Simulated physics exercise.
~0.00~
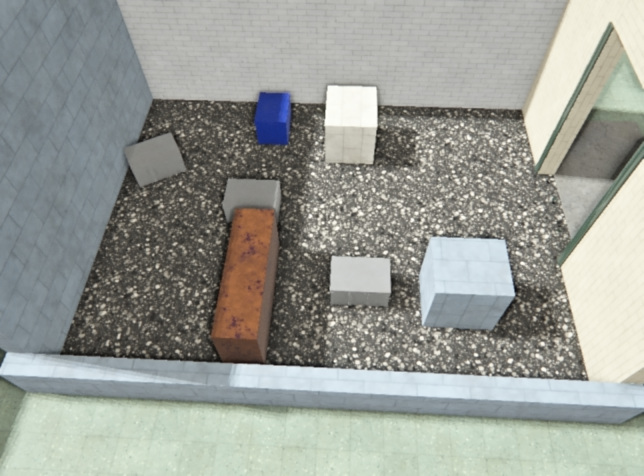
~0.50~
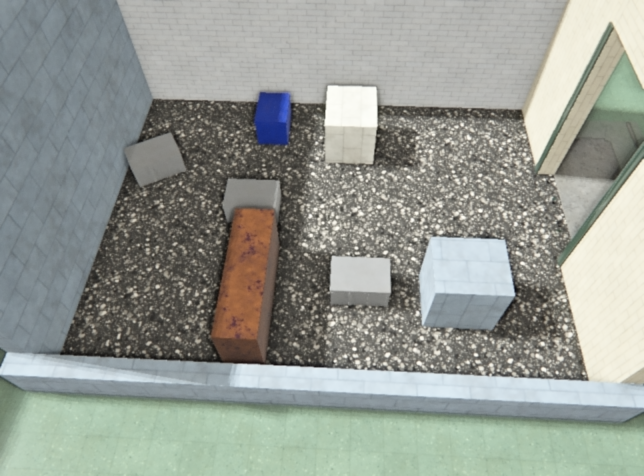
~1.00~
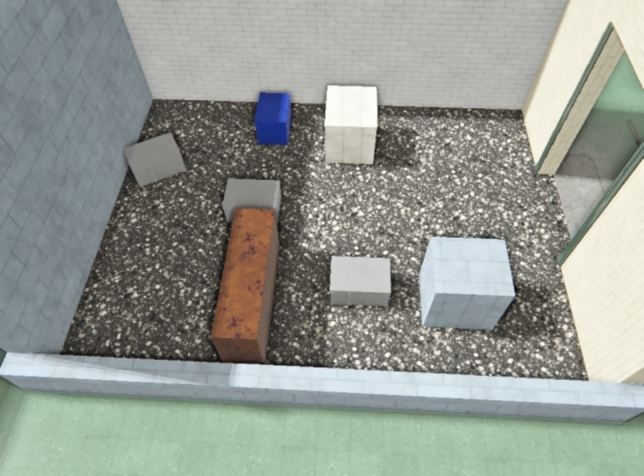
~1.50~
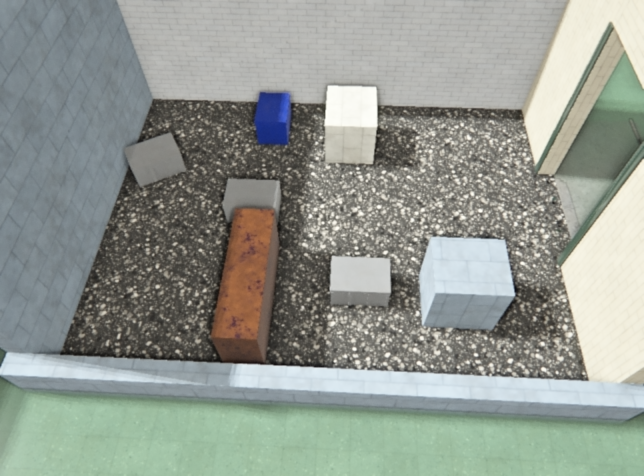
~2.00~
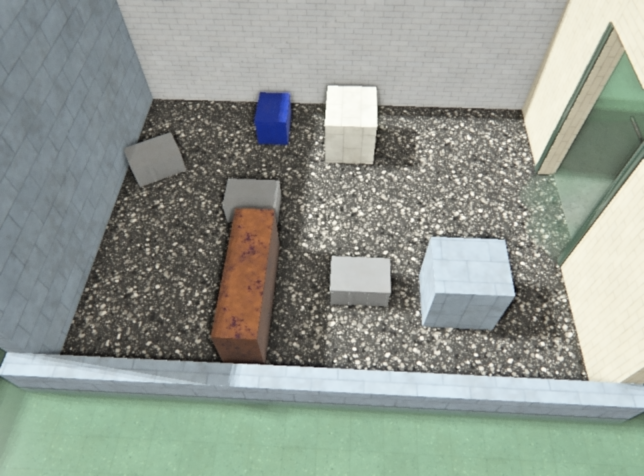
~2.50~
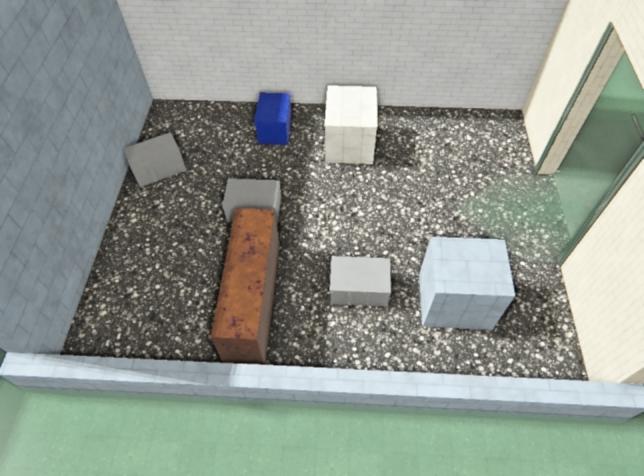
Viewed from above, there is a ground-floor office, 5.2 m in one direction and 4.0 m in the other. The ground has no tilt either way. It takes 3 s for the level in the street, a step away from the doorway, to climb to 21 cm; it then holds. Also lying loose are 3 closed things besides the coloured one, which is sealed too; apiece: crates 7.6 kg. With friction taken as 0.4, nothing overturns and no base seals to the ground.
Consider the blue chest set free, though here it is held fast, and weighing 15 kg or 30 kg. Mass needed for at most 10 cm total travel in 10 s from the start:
I think only the heavier option passes.
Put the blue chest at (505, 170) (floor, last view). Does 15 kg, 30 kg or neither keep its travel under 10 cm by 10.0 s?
It turns out that the heavier alone succeeds.
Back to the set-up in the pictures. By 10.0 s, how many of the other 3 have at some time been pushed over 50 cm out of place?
I make it 3.
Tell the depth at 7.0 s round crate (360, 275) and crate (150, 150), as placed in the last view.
Close to 3 and 7 centimetres.
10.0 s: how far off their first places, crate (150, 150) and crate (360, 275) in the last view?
In that order: 120 cm, 50 cm.
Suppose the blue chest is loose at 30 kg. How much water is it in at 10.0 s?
Depth: Approx. 9 cm.
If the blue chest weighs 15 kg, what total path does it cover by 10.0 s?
Total path: Approx. 20 cm.
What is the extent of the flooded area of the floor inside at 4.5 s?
Wet area: Approx. 8.5 m2.
After 3.5 s the blue chest would be 0 cm from its start with 15 kg and 0 cm from its start with 30 kg; 0 cm of water round it then.
After 4.5 s the blue chest would be 0 cm from its start with 15 kg and 0 cm from its start with 30 kg; 0 cm of water round it then.
After 7.0 s the blue chest would be 0 cm from its start with 15 kg and 0 cm from its start with 30 kg; 2 cm of water round it then.
After 10.0 s the blue chest would be 24 cm from its start with 15 kg and 0 cm from its start with 30 kg; 9 cm of water round it then.
